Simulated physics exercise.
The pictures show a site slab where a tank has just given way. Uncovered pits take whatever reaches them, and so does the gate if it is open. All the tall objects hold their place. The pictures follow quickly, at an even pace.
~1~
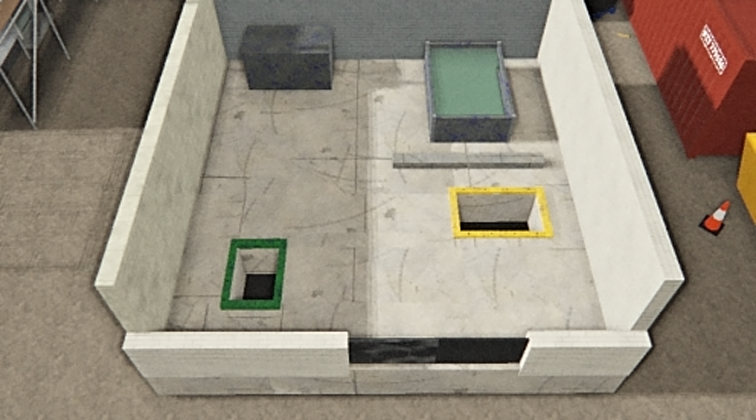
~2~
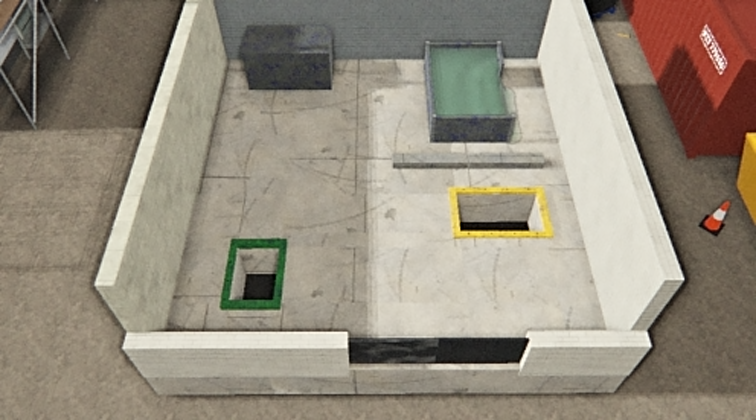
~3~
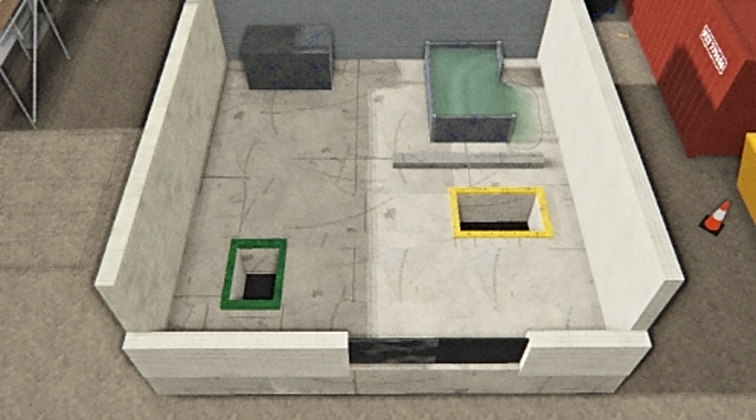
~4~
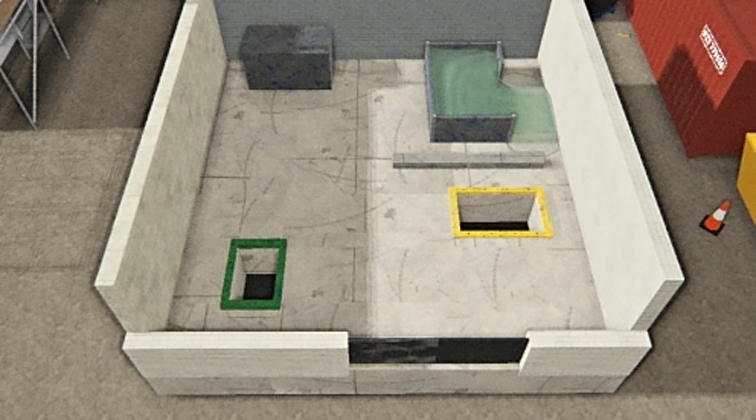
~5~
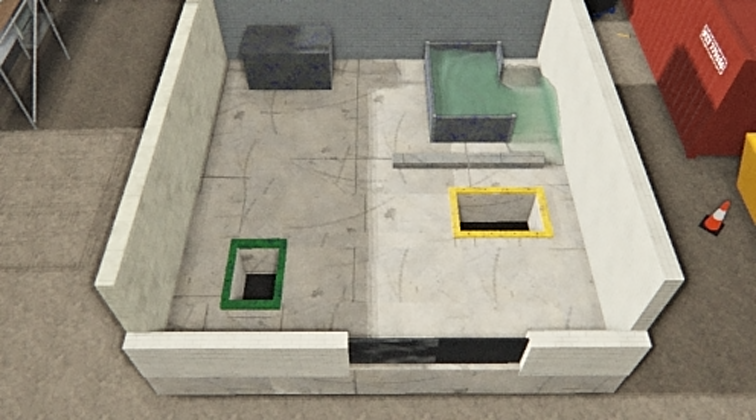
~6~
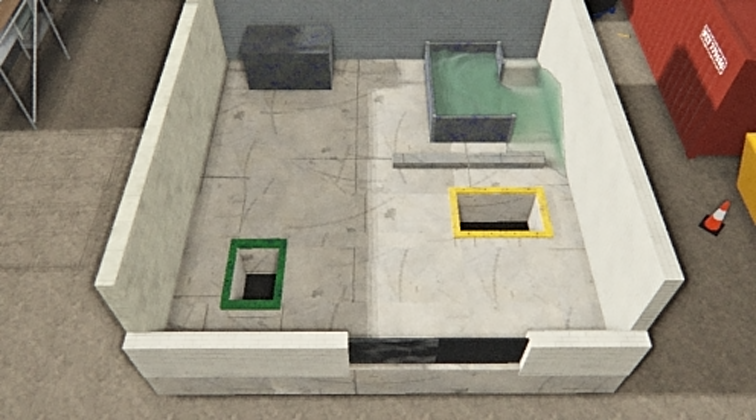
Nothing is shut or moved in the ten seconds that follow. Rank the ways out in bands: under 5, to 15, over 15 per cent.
In the end: The gate takes under 5 %; the green pit takes under 5 %; the yellow pit takes between 5 and 15 %.
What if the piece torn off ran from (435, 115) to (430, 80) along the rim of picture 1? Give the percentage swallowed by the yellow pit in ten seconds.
Roughly, in per cent: Yellow 0.
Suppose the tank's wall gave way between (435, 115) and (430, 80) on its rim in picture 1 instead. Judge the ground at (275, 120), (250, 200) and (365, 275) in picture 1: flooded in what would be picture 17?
As listed: Under water, covered, no water.
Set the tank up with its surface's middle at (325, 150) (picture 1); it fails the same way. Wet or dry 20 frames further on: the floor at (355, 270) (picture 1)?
Verdict: Not flooded.
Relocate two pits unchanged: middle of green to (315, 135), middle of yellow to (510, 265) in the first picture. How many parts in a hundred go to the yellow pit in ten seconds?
In per cent: Yellow 12.
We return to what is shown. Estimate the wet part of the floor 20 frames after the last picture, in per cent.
Near 35 in a hundred.
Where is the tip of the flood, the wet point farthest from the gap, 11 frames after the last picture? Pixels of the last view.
Around (608, 342).
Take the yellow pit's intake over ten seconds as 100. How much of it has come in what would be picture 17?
Some 30 per cent.
A moment on, water covers 10 % of the floor; the gate 0 %, the green pit 0 %, the yellow pit 0 %.
Next, water covers 20 % of the floor; the gate 0 %, the green pit 0 %, the yellow pit 2 %.
Then, water covers 35 % of the floor; the gate 0 %, the green pit 0 %, the yellow pit 5 %.
Later, water covers 65 % of the floor; the gate 0 %, the green pit 0 %, the yellow pit 7 %.
In the end, water covers 90 % of the floor; the gate 0 %, the green pit 0 %, the yellow pit 7 %.
